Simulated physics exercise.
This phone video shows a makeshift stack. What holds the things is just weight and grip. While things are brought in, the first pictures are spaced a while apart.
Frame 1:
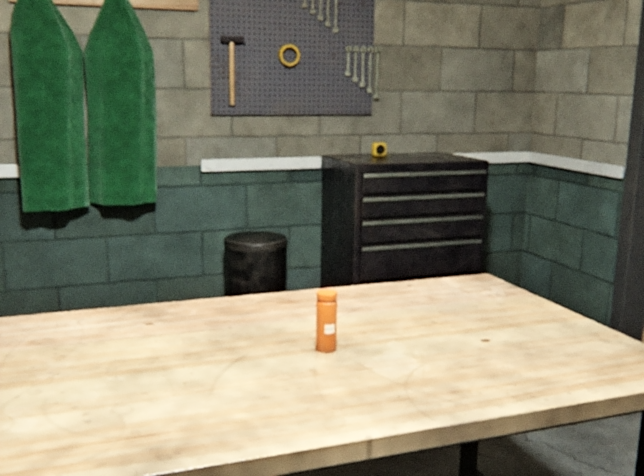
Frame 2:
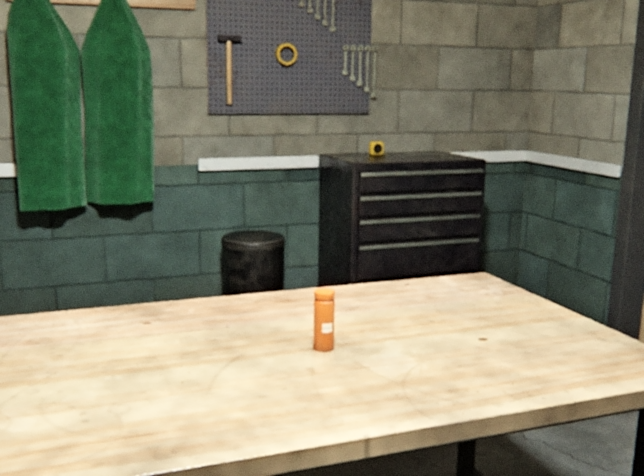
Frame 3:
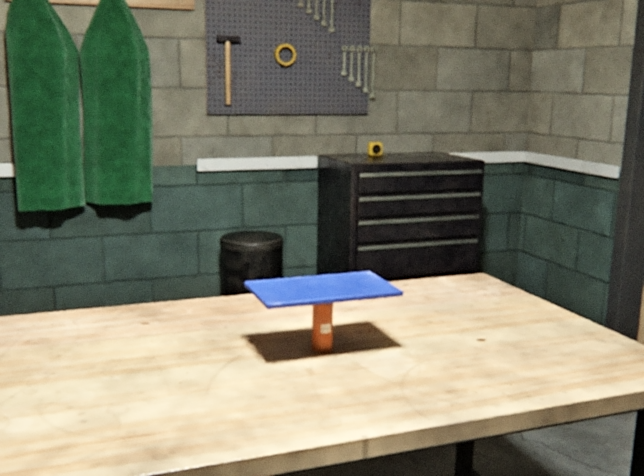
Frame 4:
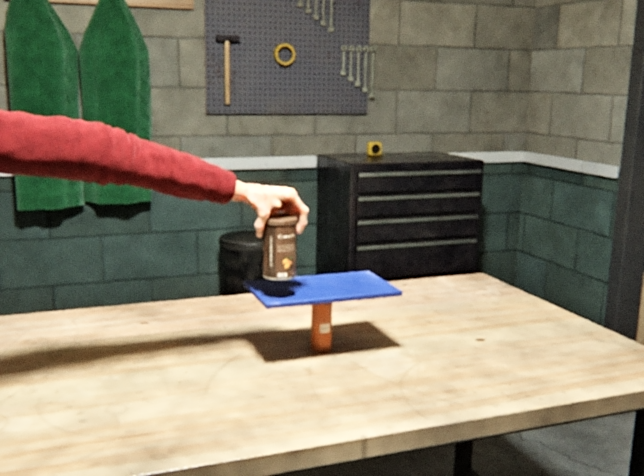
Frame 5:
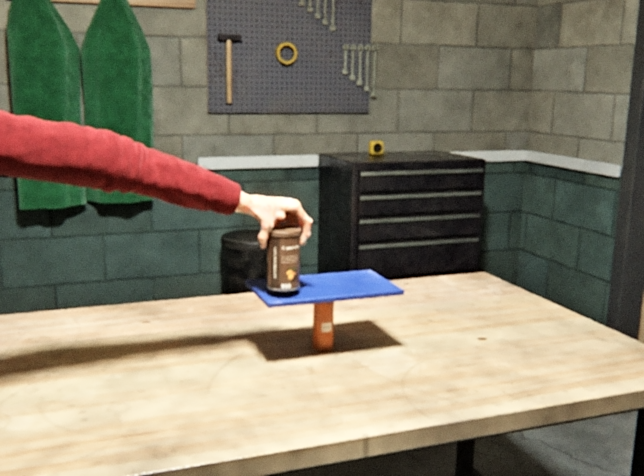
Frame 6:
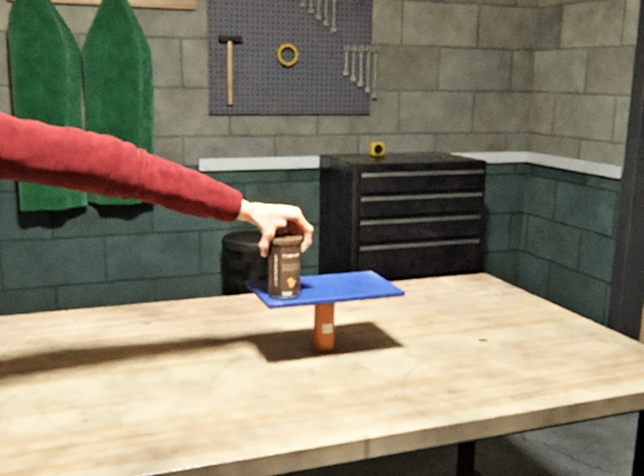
The footage shows an orange shaker standing on a wooden table, then a blue board resting across its top. A red-sleeved arm reaches in from the left and lowers a brown tin onto the board's left side, keeping hold of it.
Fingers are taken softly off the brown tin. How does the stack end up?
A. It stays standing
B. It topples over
(B) It topples over.
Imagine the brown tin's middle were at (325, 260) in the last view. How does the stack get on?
After that, it remains intact.
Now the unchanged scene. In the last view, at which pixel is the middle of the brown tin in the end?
Close to pixel (236, 338).
Then, 0.30 s on from there, brown tin now fallen; blue lid turned 62° from how it was put.
Then, 0.50 s on from there, blue lid on its side.
Then, 1.30 s on from there, as before.
Then, 1.70 s on from there, blue lid now fallen.
In the end, fallen, brown tin and blue lid; orange shaker unmoved. At the end, from the last picture's camera, brown tin near (236, 338). The stack gives way.
